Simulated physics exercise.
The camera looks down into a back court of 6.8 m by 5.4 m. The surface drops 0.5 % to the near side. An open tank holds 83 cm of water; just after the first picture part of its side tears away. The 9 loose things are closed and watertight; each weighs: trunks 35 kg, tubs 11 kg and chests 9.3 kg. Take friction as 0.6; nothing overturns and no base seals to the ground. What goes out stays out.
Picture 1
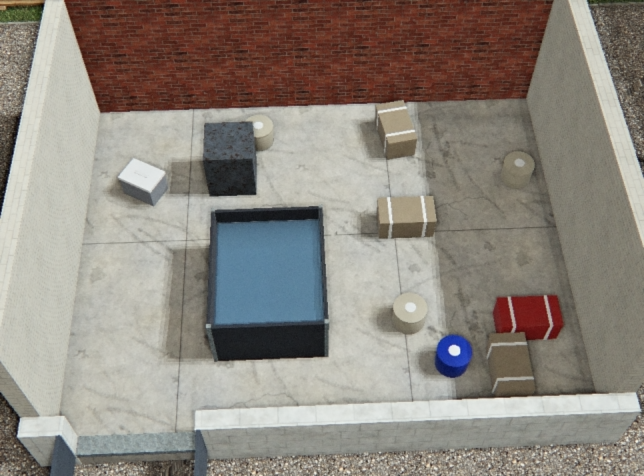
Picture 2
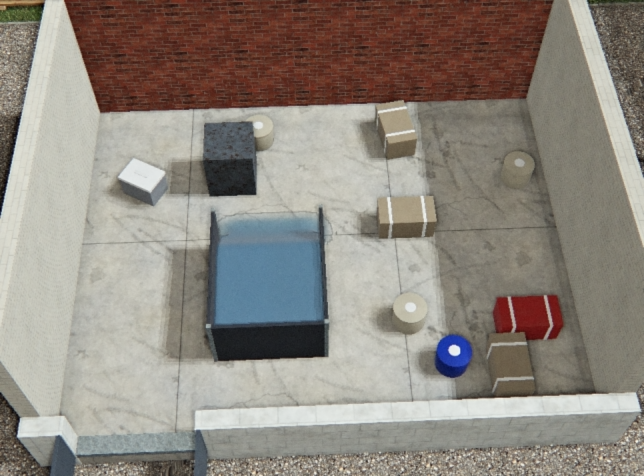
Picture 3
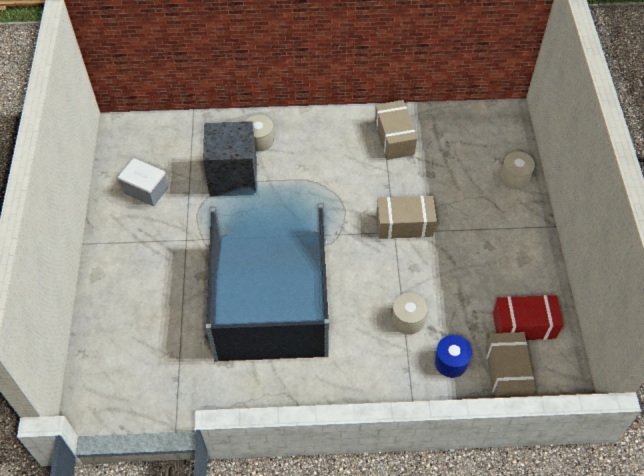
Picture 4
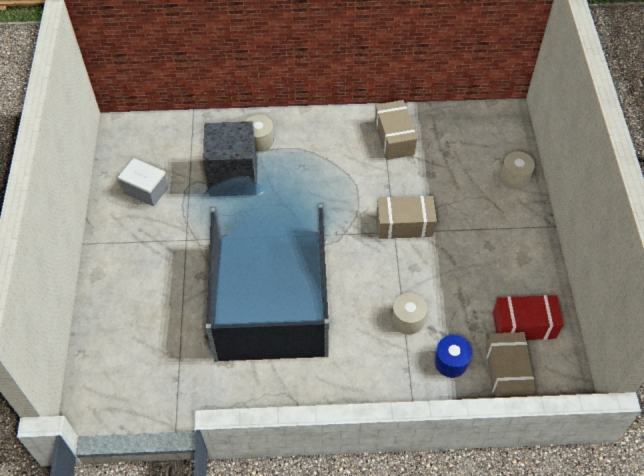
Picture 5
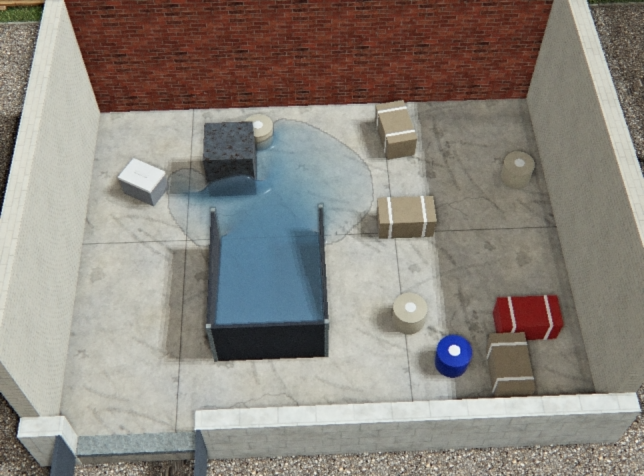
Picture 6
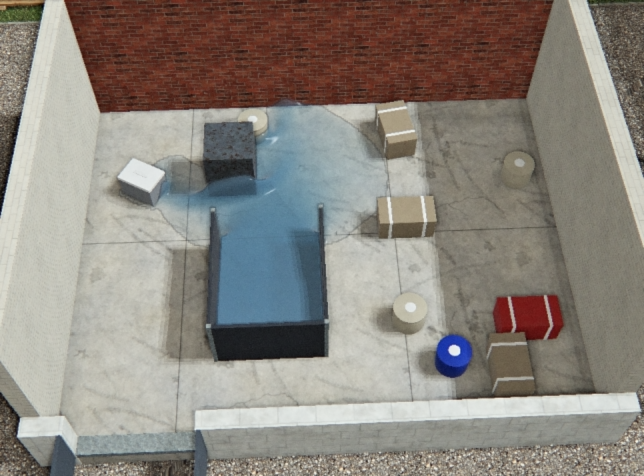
In the video, an open tank of water in a walled court loses its far side, and water spreads across the concrete floor around a dark block toward the brick wall, while the red and blue objects stay still.
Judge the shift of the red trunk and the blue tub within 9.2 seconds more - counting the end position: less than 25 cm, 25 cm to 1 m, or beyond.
The red trunk barely shifts; the blue tub holds its place.
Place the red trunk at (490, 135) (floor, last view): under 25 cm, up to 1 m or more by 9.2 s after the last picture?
It gets carried off.
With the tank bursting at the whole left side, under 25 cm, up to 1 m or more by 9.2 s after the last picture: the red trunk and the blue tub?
Then the red trunk stays put, the blue tub holds its place.
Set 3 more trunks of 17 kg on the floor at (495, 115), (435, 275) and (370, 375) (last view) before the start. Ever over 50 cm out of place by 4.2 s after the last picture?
In turn: More, short of it, short of it.
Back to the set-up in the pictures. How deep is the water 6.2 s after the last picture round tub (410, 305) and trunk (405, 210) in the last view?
About 4 and 5 cm.
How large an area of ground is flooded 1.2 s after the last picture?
About 18 m2.
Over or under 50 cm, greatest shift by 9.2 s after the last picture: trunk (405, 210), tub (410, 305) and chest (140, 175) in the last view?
In turn: Under, under, over.
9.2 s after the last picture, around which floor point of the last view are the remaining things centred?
Near (407, 320).
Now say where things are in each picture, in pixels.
The red trunk at (530, 311) rests on the ground; the blue tub at (454, 351), on the bottom; 2.3 m2 under water; 0 of 9 have shifted, in the first picture.
The red trunk at (530, 311) rests on the ground; the blue tub at (454, 351), on the bottom; 3.2 m2 under water; 0 of 9 have shifted, in the second picture.
The red trunk at (530, 311) rests on the ground; the blue tub at (454, 351) rests on the ground; water covers 4.4 m2; 0 of 9 have shifted, in the third picture.
The red trunk at (530, 311), on the bottom; the blue tub at (454, 351) rests on the ground; water covers 5.6 m2; 0 of 9 have shifted, in the fourth picture.
The red trunk at (530, 311), on the bottom; the blue tub at (454, 351) rests on the ground; 6.9 m2 under water; 0 of 9 have shifted, in the fifth picture.
The red trunk at (530, 311) rests on the ground; the blue tub at (454, 351) rests on the ground; 8.5 m2 under water; 1 of 9 have shifted, in the sixth picture.
Then, 1.2 s after the last picture the red trunk is near (530, 311), 0.0 m from its start, aground; the blue tub is near (454, 351), 0.0 m from its start, aground; 0 of 9 are out; 0 afloat.
Then, 3.8 s after the last picture the red trunk is near (531, 317), 0.1 m from its start, aground; the blue tub is near (454, 351), 0.0 m from its start, aground; 0 of 9 are out; 3 afloat.
Then, 6.2 s after the last picture the red trunk is near (531, 318), 0.1 m from its start, aground; the blue tub is near (454, 351), 0.0 m from its start, aground; 0 of 9 are out; 0 afloat.
Then, 9.2 s after the last picture the red trunk is near (531, 318), 0.1 m from its start, aground; the blue tub is near (454, 351), 0.0 m from its start, aground; 0 of 9 are out; 1 afloat.
